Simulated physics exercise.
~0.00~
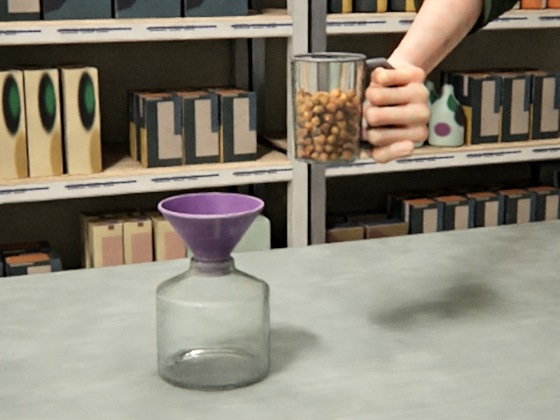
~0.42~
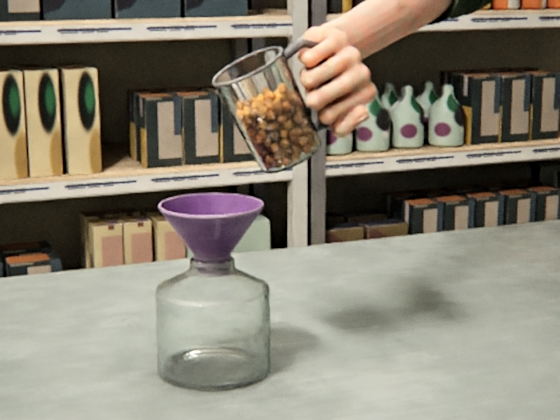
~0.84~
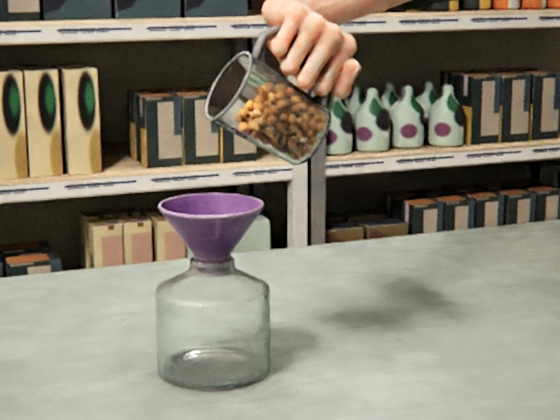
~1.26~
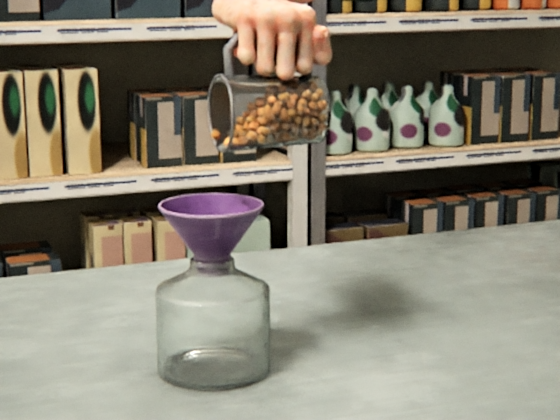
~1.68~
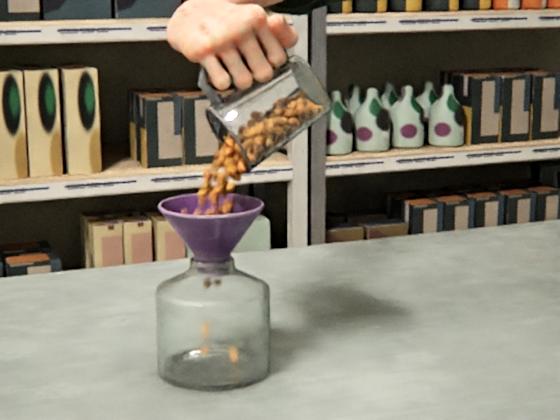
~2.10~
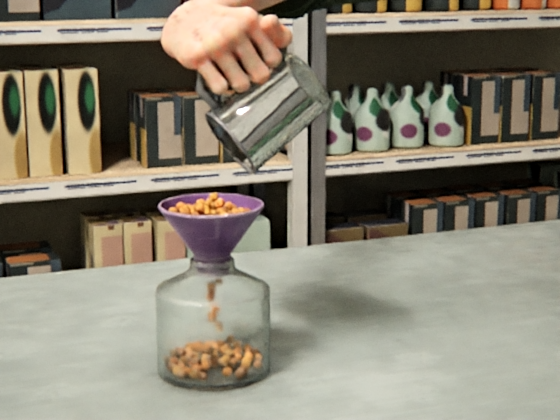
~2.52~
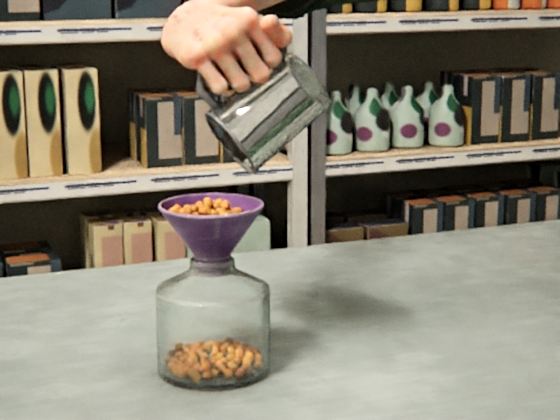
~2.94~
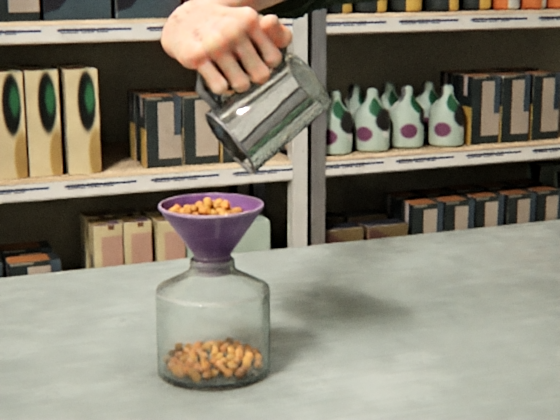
Hand tipping a glass cup of roasted chickpeas over a purple funnel, some dropping into the jar, the rest clogging the funnel.
